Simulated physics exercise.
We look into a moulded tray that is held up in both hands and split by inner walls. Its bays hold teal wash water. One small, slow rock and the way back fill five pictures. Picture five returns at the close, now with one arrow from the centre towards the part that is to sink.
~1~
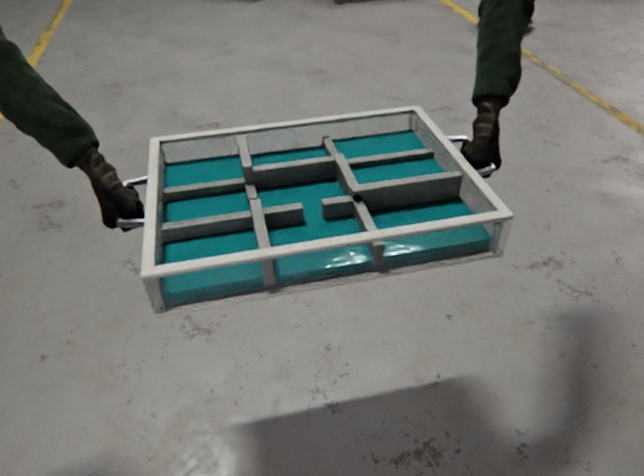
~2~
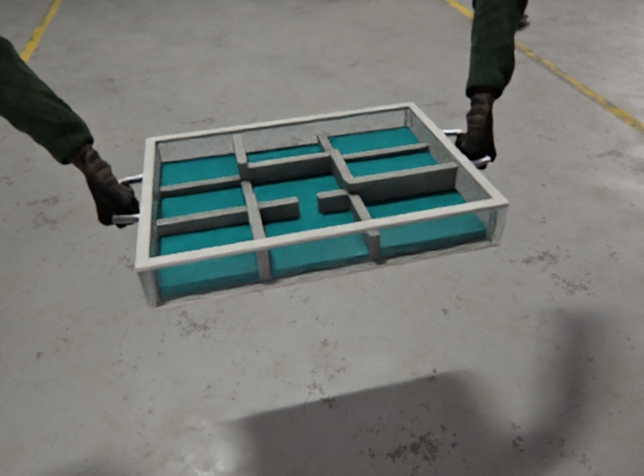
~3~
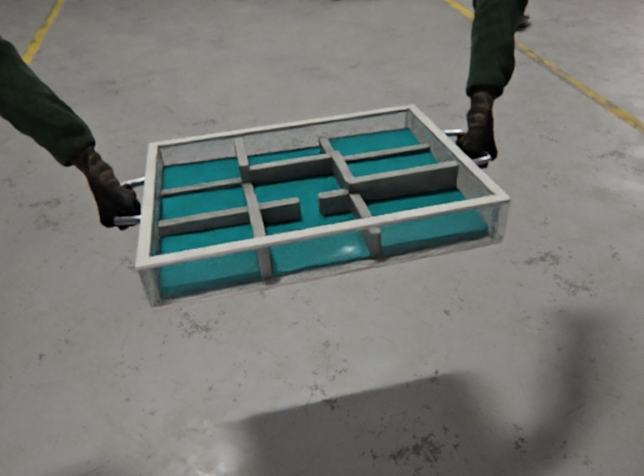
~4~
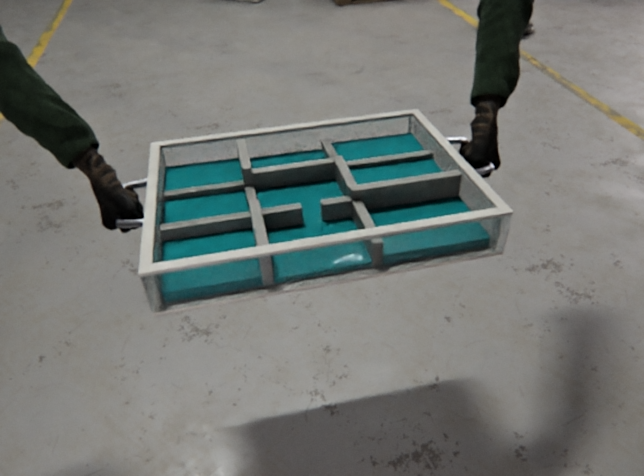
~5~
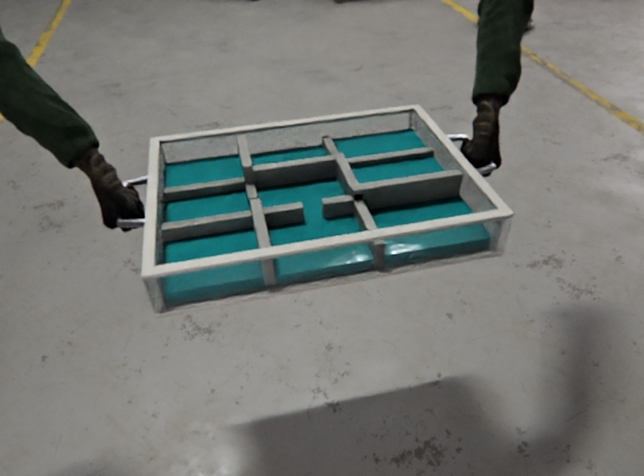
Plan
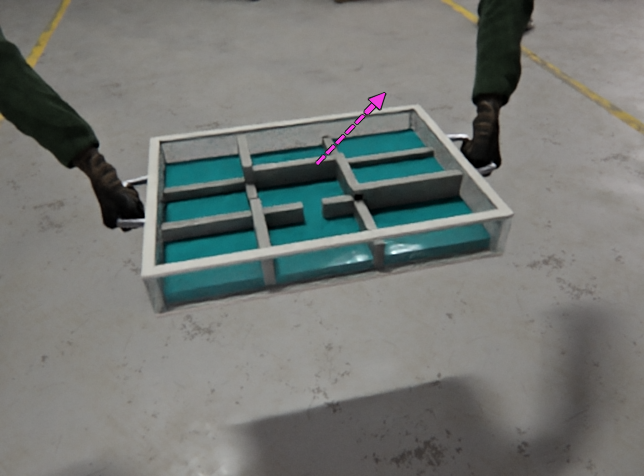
A divided tray of teal liquid, held by two gloved hands above a grey floor, tips slightly toward the back, then returns to level, while the liquid shifts only a little among the bays between its inner walls.
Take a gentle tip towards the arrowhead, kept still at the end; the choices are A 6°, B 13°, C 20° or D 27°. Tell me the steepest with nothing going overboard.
That is tilt B.
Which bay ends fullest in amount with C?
The back right bay.
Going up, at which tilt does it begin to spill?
C.
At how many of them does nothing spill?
Two of them.
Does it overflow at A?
No, not at all.
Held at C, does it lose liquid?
Yes.
The arrow ends at (380, 97).
Choosing A, nothing spills; the centre right bay holds the most.
Choosing B, nothing spills; the back right bay holds the most.
Choosing C, about 12 % goes over the rim.
Choosing D, about 37 % goes over the rim.
